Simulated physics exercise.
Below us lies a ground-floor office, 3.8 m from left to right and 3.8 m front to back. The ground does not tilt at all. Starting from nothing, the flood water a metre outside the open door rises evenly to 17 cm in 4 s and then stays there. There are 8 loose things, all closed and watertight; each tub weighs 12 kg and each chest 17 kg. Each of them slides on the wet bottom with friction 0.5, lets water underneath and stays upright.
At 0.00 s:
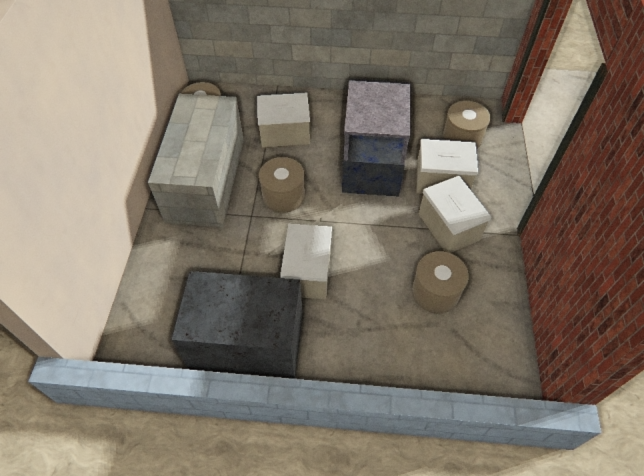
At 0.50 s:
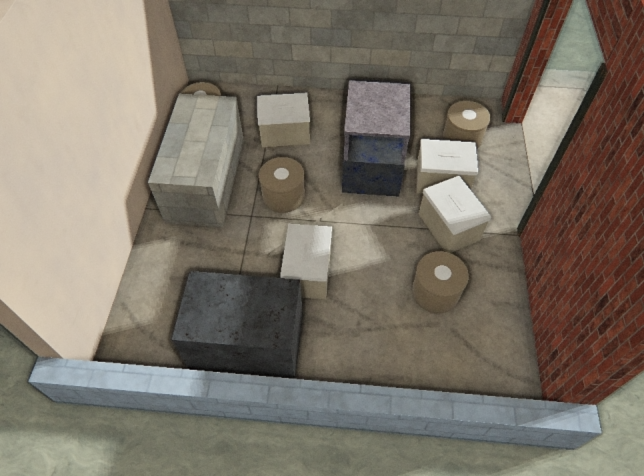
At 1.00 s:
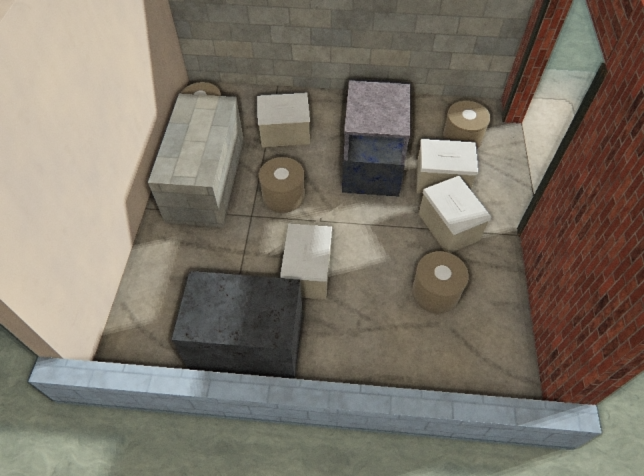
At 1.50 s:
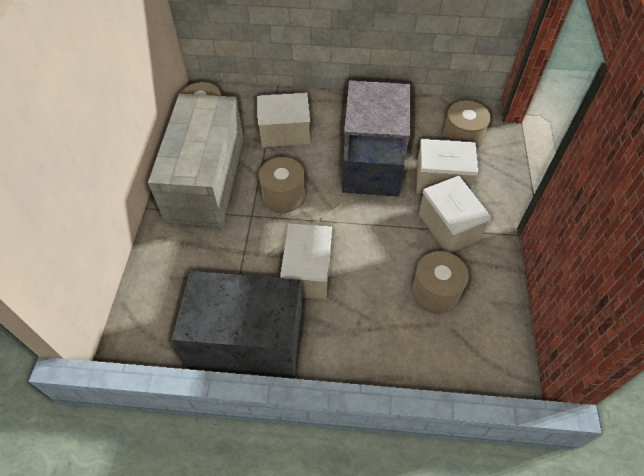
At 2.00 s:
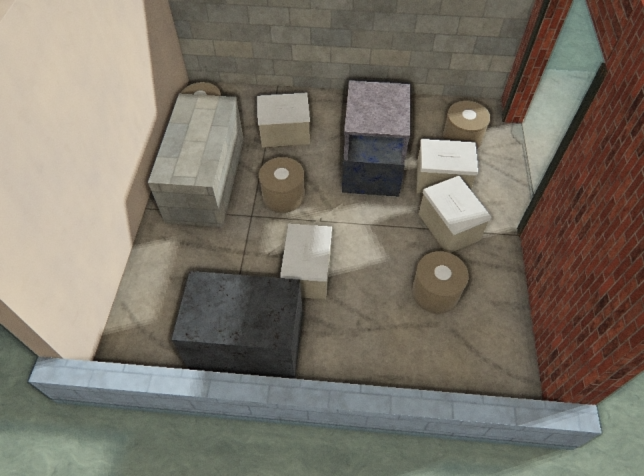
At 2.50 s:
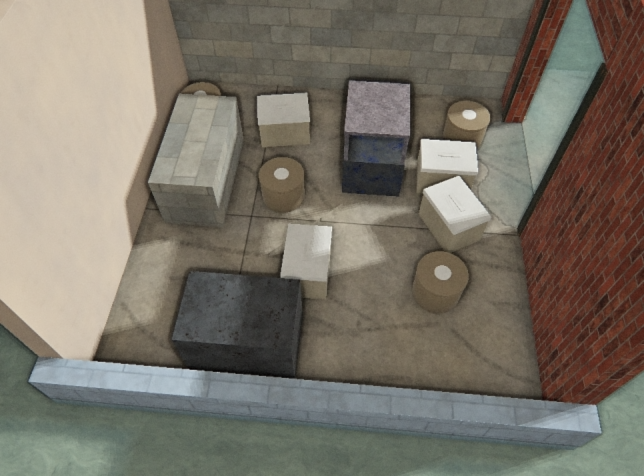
Walled room of boxes and round tubs sitting still as greenish water spreads outside and starts edging in at the right.
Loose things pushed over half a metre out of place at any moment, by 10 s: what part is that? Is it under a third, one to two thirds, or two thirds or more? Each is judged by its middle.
I expect the share that gets shoved will be in the middle band.
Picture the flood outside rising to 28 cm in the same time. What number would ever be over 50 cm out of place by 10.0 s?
That would make 7 of them.
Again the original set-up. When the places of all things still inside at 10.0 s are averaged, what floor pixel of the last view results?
Near (298, 220).
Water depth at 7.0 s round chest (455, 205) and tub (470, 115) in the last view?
About 4 and 7 cm.
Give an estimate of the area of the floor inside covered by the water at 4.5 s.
3.5 m2.
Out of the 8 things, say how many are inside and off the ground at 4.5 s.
At that time, 0.
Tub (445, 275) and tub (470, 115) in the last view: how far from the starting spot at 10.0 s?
The first is 40 cm from its start, the second 300 cm.
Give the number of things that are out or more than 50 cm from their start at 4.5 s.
I get 0.
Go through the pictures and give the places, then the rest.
A tub at (469, 115), on the bottom; a chest at (307, 250), on the bottom; 0.0 m2 under water; 0 of 8 have shifted, in the first frame.
A tub at (469, 115), on the bottom; a chest at (307, 250) rests on the ground; 0.0 m2 under water; 0 of 8 have shifted, in the second frame.
A tub at (469, 115) rests on the ground; a chest at (307, 250) rests on the ground; water covers 0.0 m2; 0 of 8 have shifted, in the third frame.
A tub at (469, 115), on the bottom; a chest at (307, 250) rests on the ground; 0.0 m2 under water; 0 of 8 have shifted, in the fourth frame.
A tub at (469, 115), on the bottom; a chest at (307, 250), on the bottom; 0.0 m2 under water; 0 of 8 have shifted, in the fifth frame.
A tub at (469, 115) rests on the ground; a chest at (307, 250), on the bottom; water covers 0.3 m2; 0 of 8 have shifted, in the sixth frame.
After 3.5 s 0 of 8 are over 50 cm from their spots; 0 afloat.
After 4.5 s 0 of 8 are over 50 cm from their spots; 0 afloat.
After 7.0 s 3 of 8 are over 50 cm from their spots; 1 afloat.
After 10.0 s 4 of 8 are over 50 cm from their spots, and 4 have been at some point; 6 afloat.
